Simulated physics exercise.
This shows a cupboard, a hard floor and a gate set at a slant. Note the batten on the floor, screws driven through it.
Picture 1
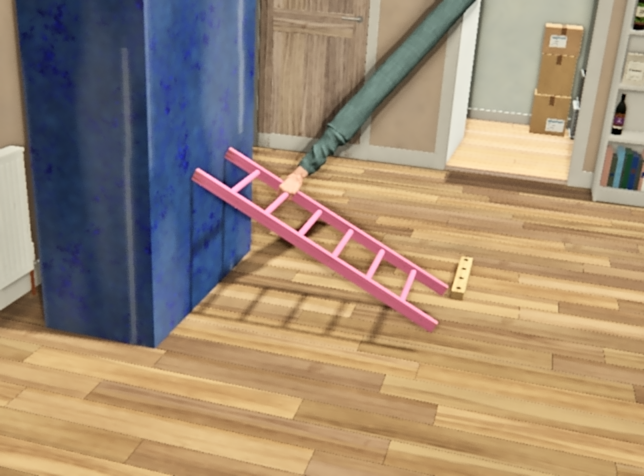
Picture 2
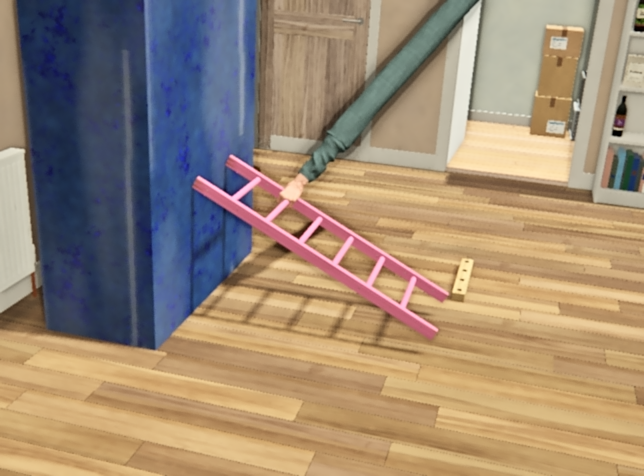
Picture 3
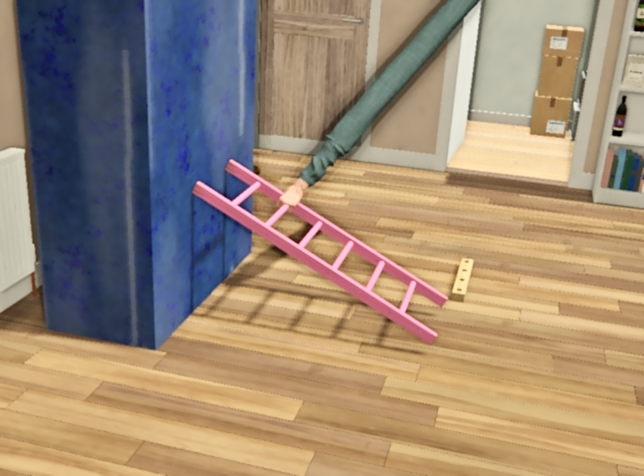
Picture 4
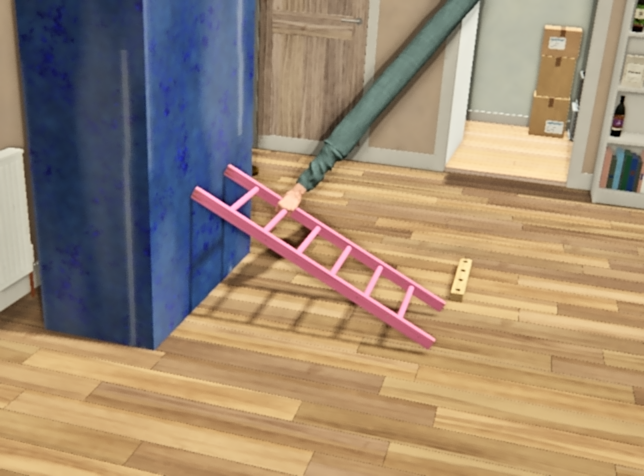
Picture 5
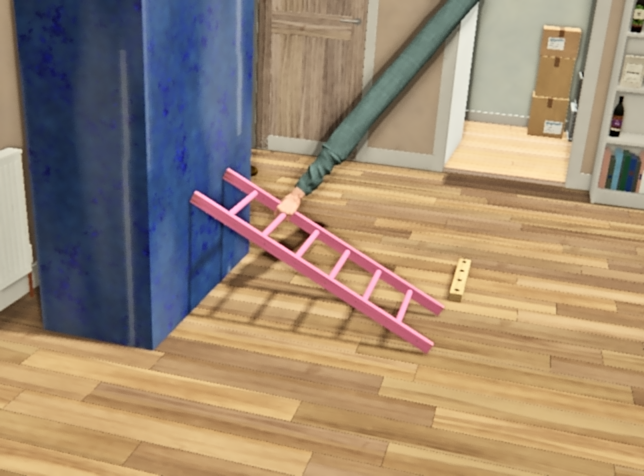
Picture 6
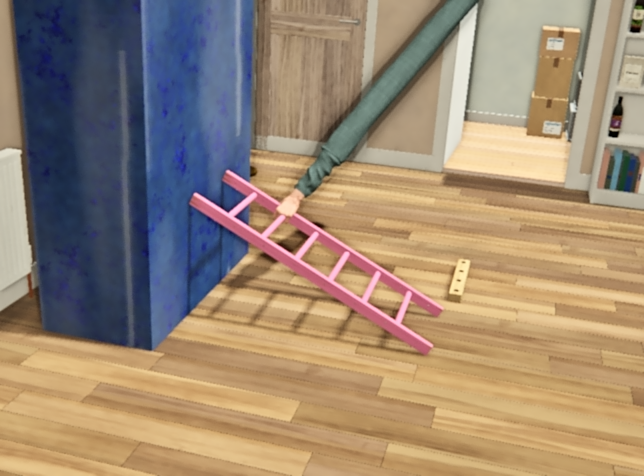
A pink ladder-like gate, held by a hand, lowers slightly beside a blue cupboard.
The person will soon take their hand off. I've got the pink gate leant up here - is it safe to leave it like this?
No, it drops.
Then, 0.26 s later than the last frame, pink gate tilted by 11° near (329, 281).
Then, 0.36 s later than the last frame, pink gate tilted by 25° near (333, 311).
When it is over, the pink gate slips down, near (333, 312).
